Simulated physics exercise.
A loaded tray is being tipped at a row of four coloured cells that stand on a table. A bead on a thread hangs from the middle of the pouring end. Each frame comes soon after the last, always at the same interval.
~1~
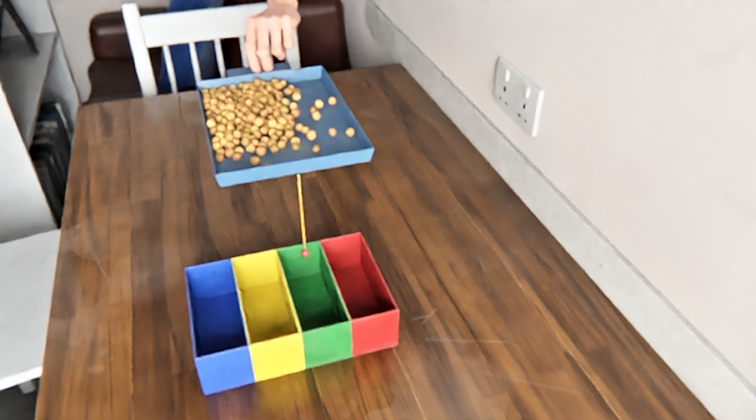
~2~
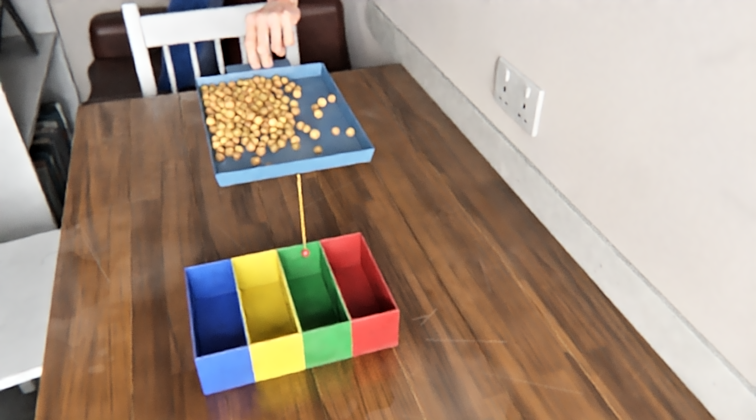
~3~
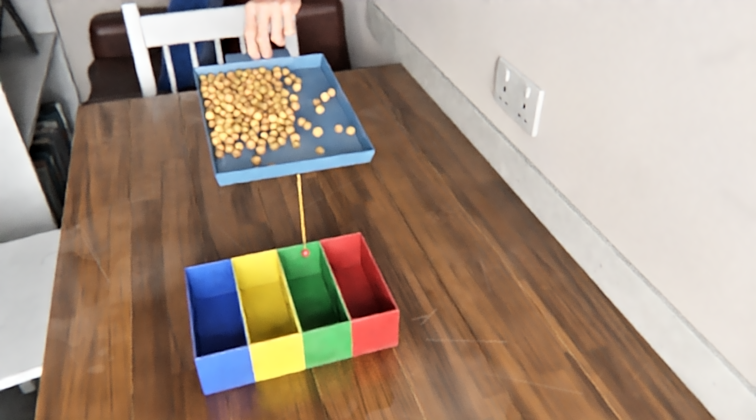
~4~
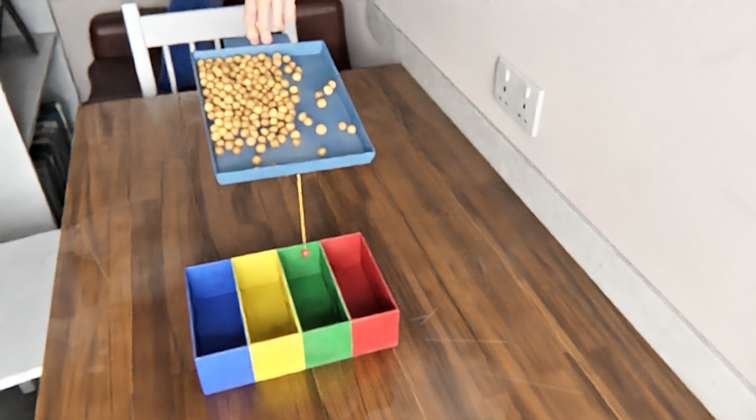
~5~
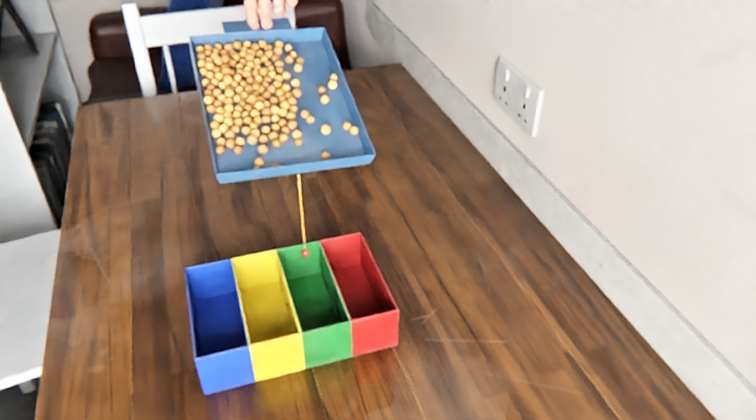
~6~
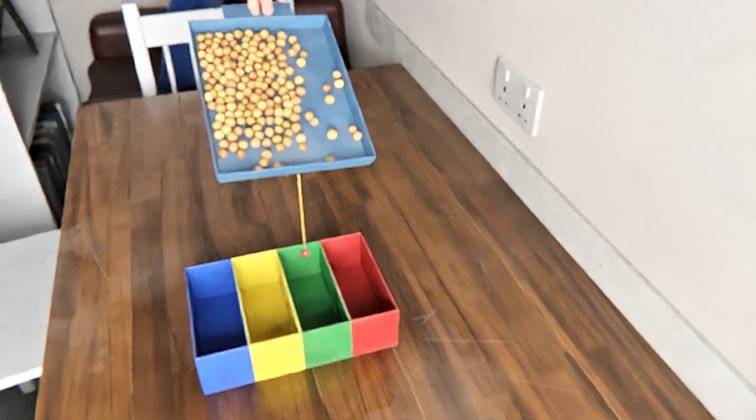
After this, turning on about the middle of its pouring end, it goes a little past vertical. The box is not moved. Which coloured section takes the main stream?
The red section takes it.
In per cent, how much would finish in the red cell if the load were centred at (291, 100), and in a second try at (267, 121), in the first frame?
Roughly 40 per cent, then 40 per cent.
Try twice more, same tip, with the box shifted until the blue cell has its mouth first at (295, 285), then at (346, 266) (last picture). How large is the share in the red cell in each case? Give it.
0 and 0 %.
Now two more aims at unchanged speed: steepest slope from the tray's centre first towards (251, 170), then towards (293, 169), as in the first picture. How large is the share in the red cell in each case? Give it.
In order, 0 in a hundred and 20 in a hundred.
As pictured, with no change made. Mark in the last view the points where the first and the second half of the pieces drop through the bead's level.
I'd say around (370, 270) at first, then around (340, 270).
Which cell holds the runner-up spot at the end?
That's the cell in green.
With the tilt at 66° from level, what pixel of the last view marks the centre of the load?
The load is centred near (320, 162).
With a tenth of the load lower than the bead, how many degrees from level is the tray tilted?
Around 70° of tilt.
Soon, tray tipped steeply; most on the tray; a stray few in the red cell; a stray few in the green cell; about a quarter falling or outside the box.
A while on, tray tipped past a quarter turn; a small part on the tray; about a third in the red cell; a small part in the green cell; a small part in the yellow cell; about a third falling or outside the box.
Towards the end, tray tipped past a quarter turn; about half in the red cell; about a quarter in the green cell; a small part in the yellow cell; a stray few in the blue cell; about a quarter falling or outside the box.
Finally, tray tipped past a quarter turn; about half in the red cell; about a quarter in the green cell; a small part in the yellow cell; a stray few in the blue cell; about a quarter outside the box.
